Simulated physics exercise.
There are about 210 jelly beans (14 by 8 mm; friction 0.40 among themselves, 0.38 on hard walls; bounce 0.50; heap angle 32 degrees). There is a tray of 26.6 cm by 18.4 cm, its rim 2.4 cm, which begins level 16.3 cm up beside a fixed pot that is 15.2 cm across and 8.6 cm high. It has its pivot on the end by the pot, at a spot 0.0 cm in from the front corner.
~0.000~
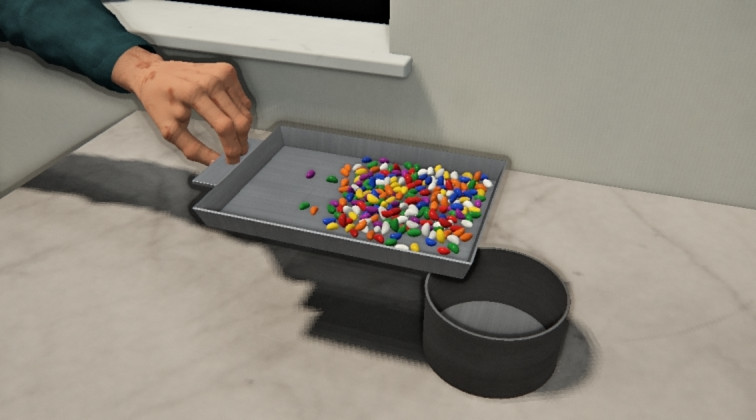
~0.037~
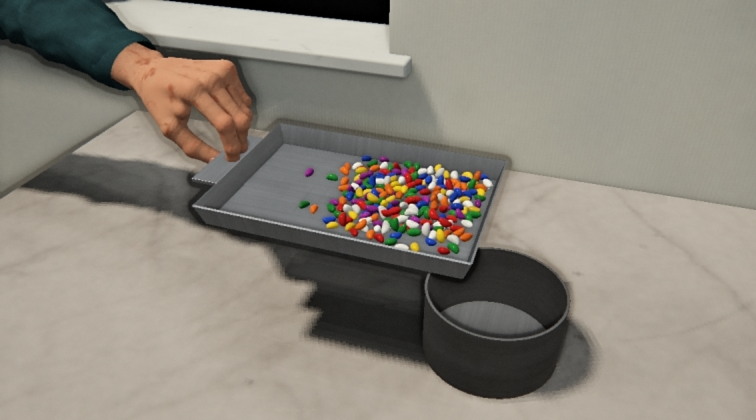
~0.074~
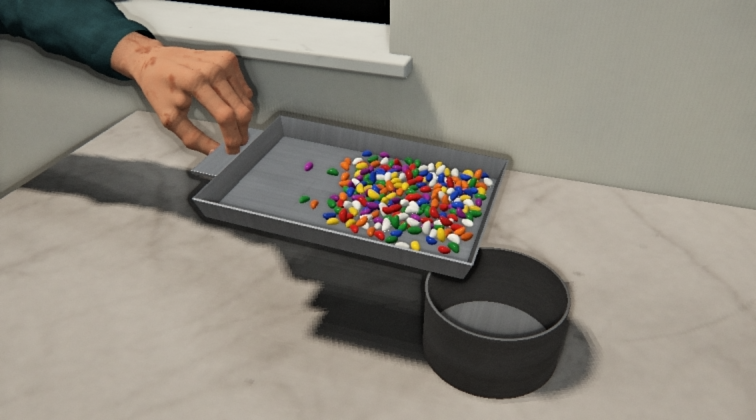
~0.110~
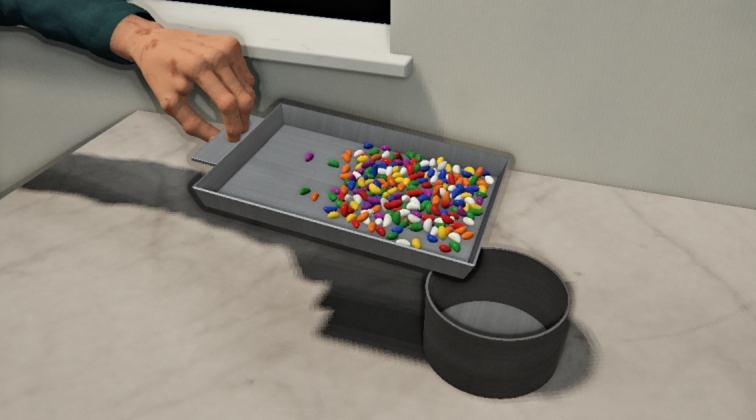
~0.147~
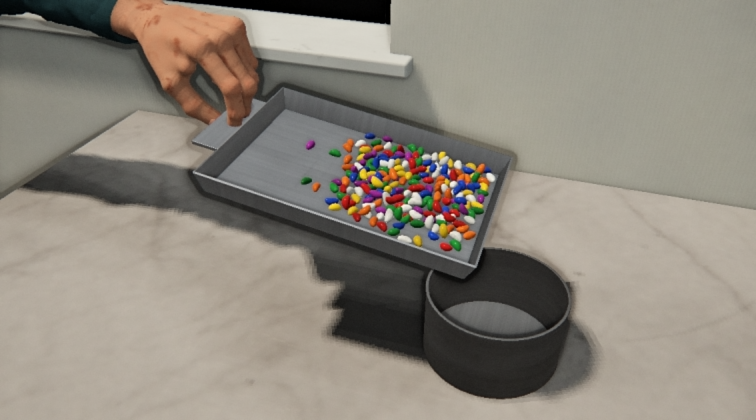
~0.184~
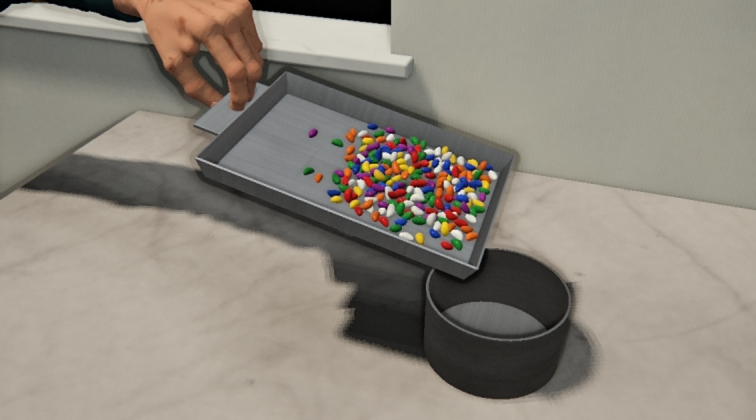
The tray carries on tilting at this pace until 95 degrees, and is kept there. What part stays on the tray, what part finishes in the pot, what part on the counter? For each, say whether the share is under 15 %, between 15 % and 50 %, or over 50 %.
At the end, left on the tray: I expect a mere dribble of the load there. Pot: I expect a notable fraction of the load there. Counter: I expect the major share of the load there.
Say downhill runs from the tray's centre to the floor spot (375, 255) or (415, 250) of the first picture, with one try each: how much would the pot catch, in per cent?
Estimate: Some 0 % and some 0 % respectively.
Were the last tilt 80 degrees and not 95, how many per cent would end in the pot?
In that case some 40 per cent.
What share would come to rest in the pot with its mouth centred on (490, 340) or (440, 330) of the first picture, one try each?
Some 75 and 15 per cent.
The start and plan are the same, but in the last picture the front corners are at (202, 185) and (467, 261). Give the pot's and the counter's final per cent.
The pot gets 0 and the counter 100.
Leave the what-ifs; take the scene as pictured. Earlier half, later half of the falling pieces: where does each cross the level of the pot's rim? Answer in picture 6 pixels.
It passes about (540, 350) first and (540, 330) afterwards.
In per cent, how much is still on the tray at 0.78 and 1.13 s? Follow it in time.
75 then 0.
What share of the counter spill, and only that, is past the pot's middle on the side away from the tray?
Around 90 in a hundred.
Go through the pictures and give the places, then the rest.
In the first frame, tray tilt 0 degrees, front corners at (204, 205) and (464, 257); middle of the pieces at (410, 201); pot at (497, 289).
In the second frame, tray tilt 1 degrees, front corners at (204, 203) and (464, 257); middle of the pieces at (410, 201).
In the third frame, tray tilt 3 degrees, front corners at (203, 196) and (466, 258); middle of the pieces at (410, 198).
In the fourth frame, tray tilt 6 degrees, front corners at (204, 185) and (467, 258), lowest corner right front; middle of the pieces at (412, 194).
In the fifth frame, tray tilt 10 degrees, front corners at (204, 171) and (469, 259), lowest corner right front; middle of the pieces at (413, 189).
In the sixth frame, tray tilt 14 degrees, front corners at (206, 156) and (471, 260), lowest corner right front; middle of the pieces at (416, 184); pot at (498, 290). Its pace works out near 110 degrees a second.
After 0.54 s, tilt 53 degrees; the tray holds 100 %, the pot 0 %.
Then, at 0.78 s, tilt 79 degrees; the tray holds 75 %, the pot 0 %.
After 1.13 s, tilt 95 degrees; the tray holds 0 %, the pot 35 %.
At rest (2.3 s), tray 0 %, pot 35 %, counter 65 %.
